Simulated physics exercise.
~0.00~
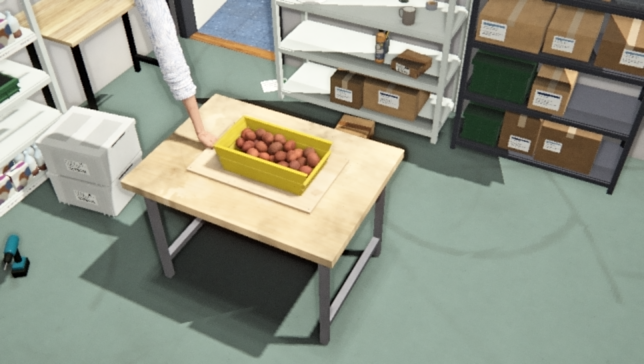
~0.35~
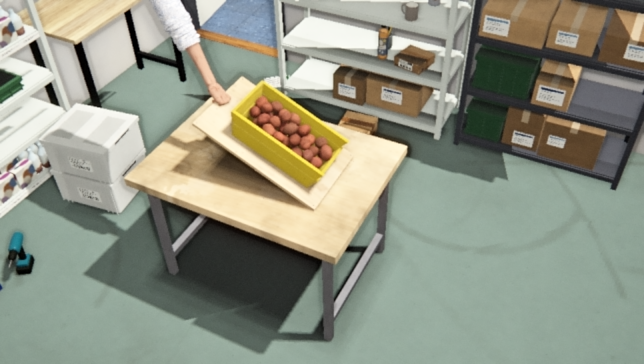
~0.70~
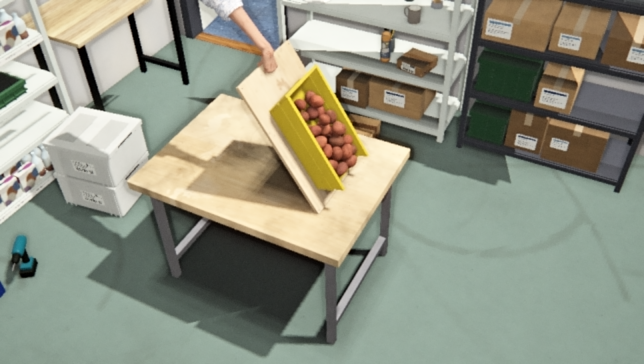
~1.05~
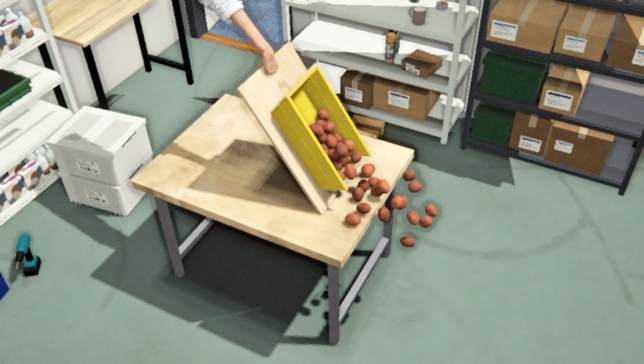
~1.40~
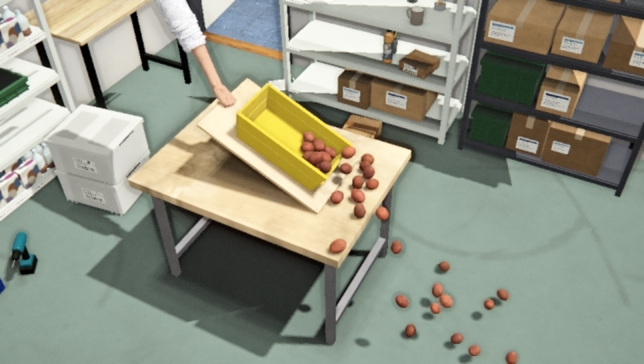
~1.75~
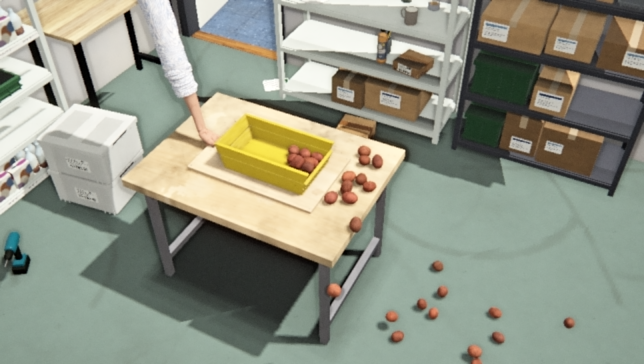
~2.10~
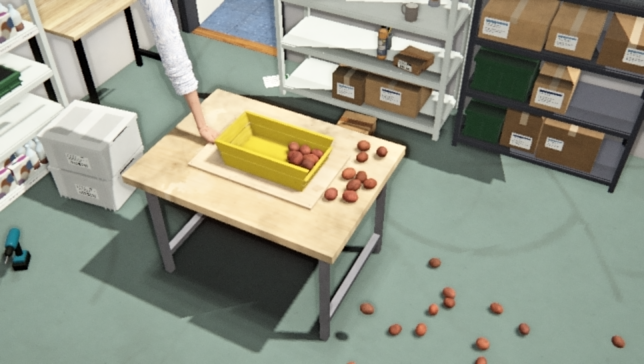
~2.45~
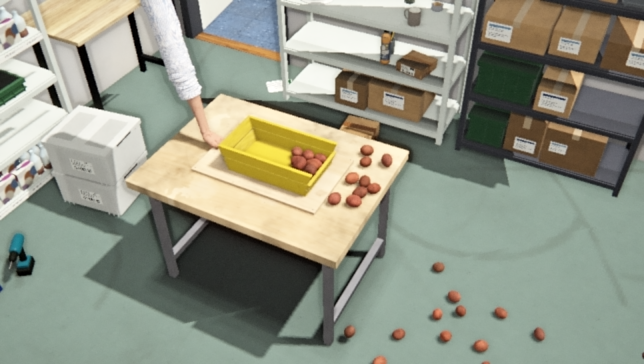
At first, a yellow container heaped with red potatoes sits on a board on a wooden table in a storeroom, with a hand at the board's left end. The hand lifts that end, tilting board and container steeply to the right while the potatoes stay inside. Then they pour over the low right side, tumbling across the table and onto the floor. The hand lowers the board flat again as scattered potatoes roll away. At the end, a small cluster remains in the container, several rest on the tabletop, and others lie spread across the green floor.
